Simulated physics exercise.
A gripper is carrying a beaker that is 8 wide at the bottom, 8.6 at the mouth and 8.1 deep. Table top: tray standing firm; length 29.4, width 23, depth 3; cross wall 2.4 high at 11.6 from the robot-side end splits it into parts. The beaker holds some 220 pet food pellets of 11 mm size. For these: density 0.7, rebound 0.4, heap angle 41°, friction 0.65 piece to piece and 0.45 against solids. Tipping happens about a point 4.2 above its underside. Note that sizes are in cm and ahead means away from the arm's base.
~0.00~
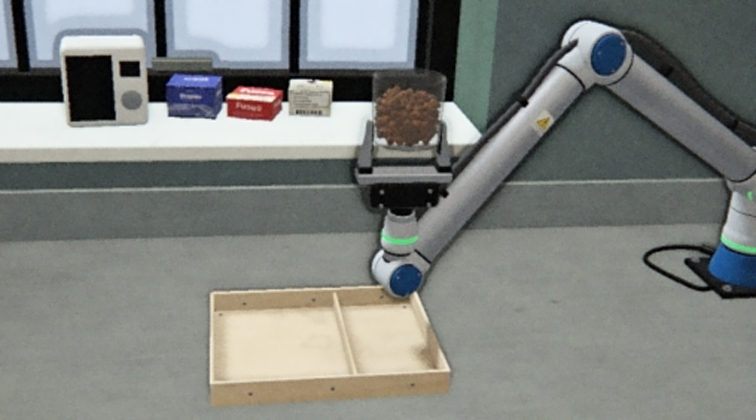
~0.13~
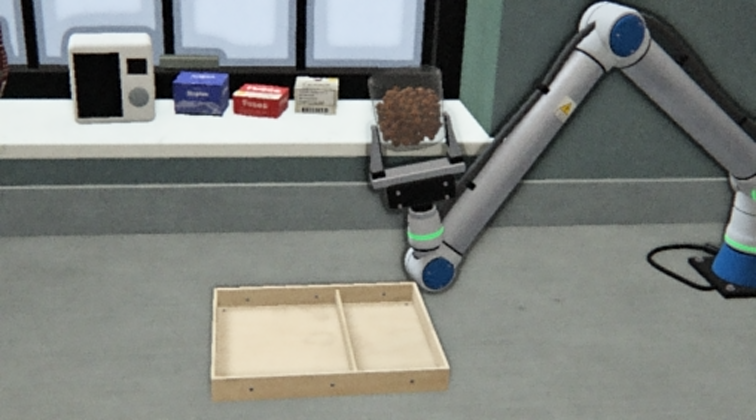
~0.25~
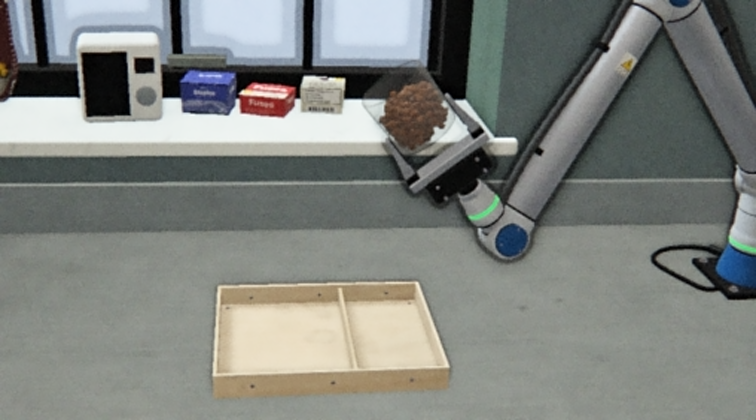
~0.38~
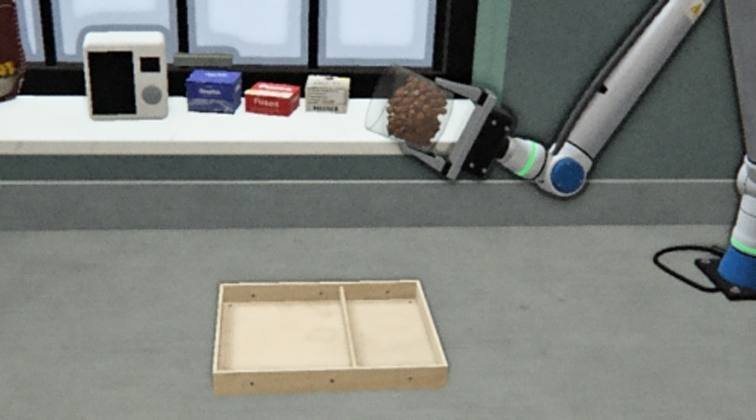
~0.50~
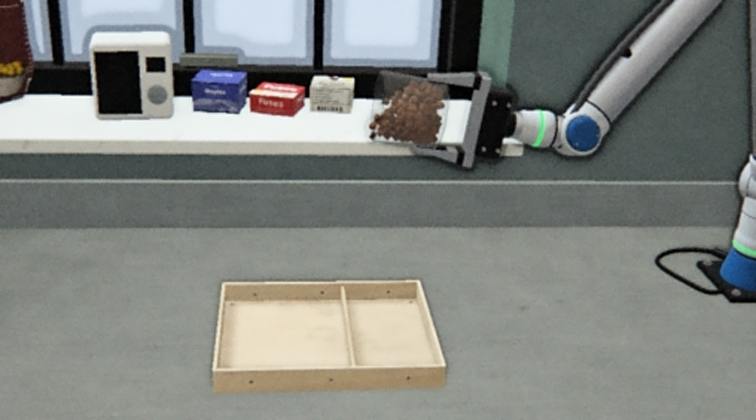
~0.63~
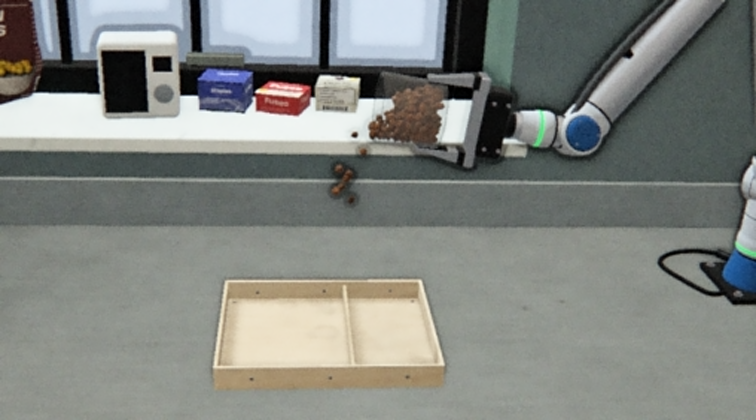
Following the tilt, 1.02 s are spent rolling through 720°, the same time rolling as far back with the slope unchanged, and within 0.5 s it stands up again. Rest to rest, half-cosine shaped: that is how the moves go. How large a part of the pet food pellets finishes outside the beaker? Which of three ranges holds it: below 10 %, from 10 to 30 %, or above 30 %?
It lands in the range above 30 %.
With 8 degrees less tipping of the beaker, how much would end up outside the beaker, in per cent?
15 %.
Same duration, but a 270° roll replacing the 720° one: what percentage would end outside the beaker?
It would be roughly 50 percent.
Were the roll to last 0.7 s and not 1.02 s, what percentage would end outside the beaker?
Then about 25 per cent.
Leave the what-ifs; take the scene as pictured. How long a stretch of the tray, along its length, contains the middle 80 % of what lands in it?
Roughly 12 centimetres.
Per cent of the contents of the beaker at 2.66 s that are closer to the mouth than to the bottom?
Roughly 30 per cent.
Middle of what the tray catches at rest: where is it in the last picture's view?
Centre: Close to (304, 339).
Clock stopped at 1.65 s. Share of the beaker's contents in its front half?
Looks like around 60 per cent is in the front half.
After 1.65 s, tipped 83°, highest piece 37 above the table; 153 in the beaker, 54 in the far-side part, 2 on the table or floor, 9 in flight or on a rim.
After 2.66 s, tipped 83°, highest piece 37 above the table; 112 in the beaker, 95 in the far-side part, 3 on the table or floor, 1 in the robot-side part, 7 in flight or on a rim.
After 3.37 s, upright, highest piece 38 above the table; 108 in the beaker, 106 in the far-side part, 3 on the table or floor, 1 in the robot-side part.
After 4.07 s, upright, highest piece 38 above the table; 108 in the beaker, 106 in the far-side part, 3 on the table or floor, 1 in the robot-side part.
In the end, 108 in the beaker, 106 in the far-side part, 3 on the table or floor, 1 in the robot-side part. That is 50 % outside the beaker.
